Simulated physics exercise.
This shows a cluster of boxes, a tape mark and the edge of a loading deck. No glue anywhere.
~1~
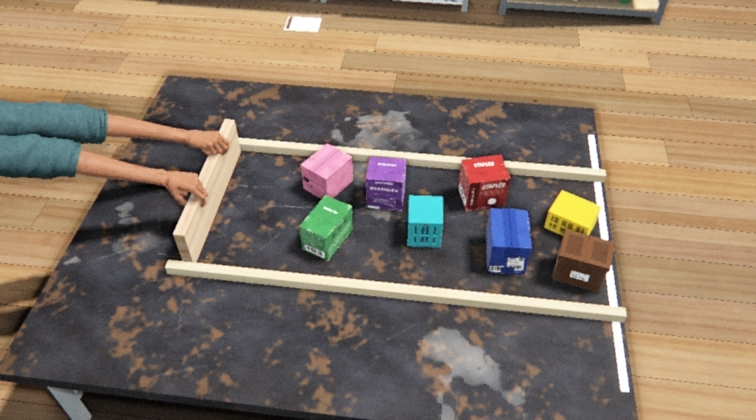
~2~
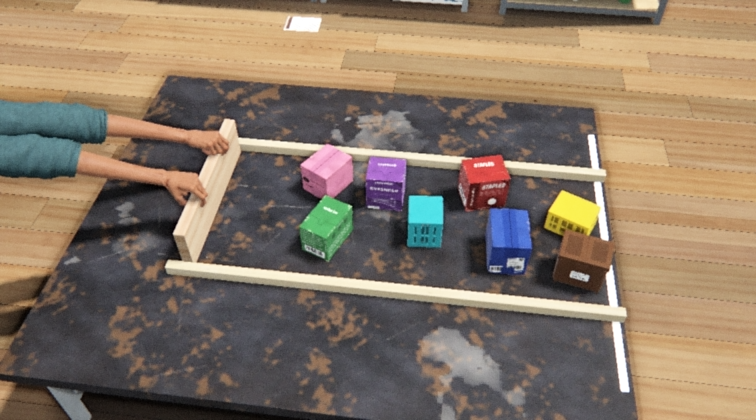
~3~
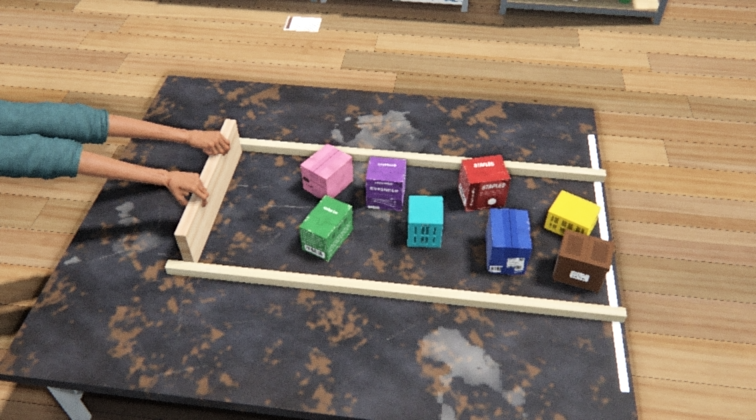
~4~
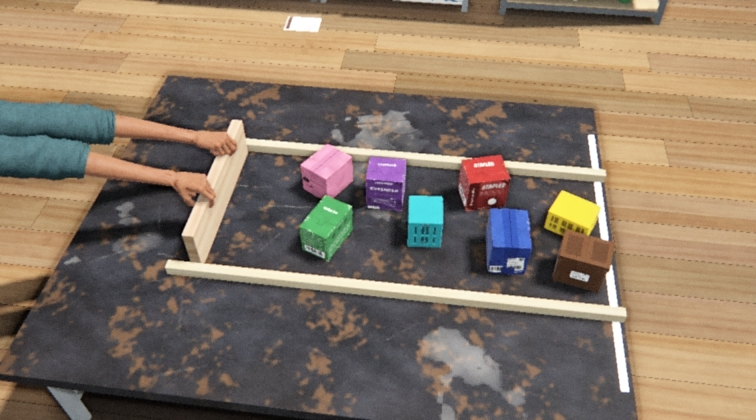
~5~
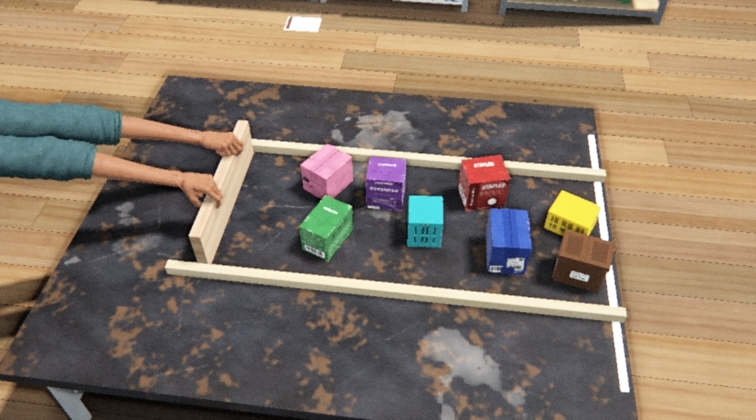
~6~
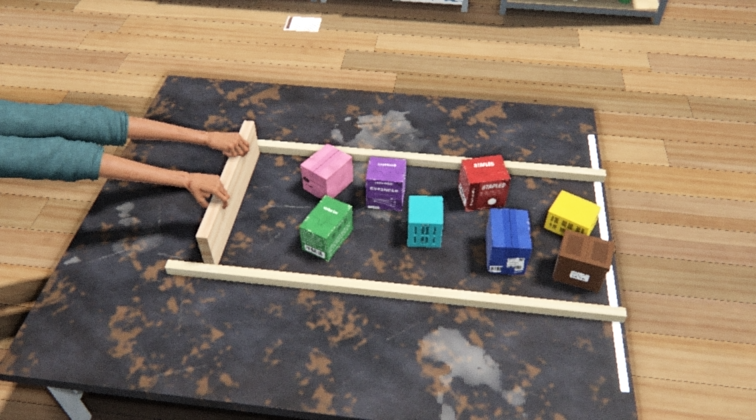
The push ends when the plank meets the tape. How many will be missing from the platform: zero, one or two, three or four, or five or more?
The number that fall off is five or more.
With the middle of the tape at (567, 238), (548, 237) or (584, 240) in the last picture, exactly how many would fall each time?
Try by try, 6, 4 and 6.
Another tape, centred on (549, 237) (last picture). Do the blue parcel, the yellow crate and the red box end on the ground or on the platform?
The blue parcel goes over; the yellow crate drops off; the red box drops off.
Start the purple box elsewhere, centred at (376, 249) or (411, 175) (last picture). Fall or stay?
In turn it comes down; is lost.
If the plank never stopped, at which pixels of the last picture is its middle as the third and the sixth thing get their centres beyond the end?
First at (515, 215), next at (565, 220).
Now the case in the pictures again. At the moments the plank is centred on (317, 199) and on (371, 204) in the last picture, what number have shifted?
2 and 3.
Soon after, none off yet; brown tote at rest near (582, 262); yellow crate at rest near (573, 217); blue parcel at rest near (508, 242).
In the end, the number that fall off is five or more; gone, pink box, green box, purple box, turquoise crate, red box, blue parcel, yellow crate and brown tote.
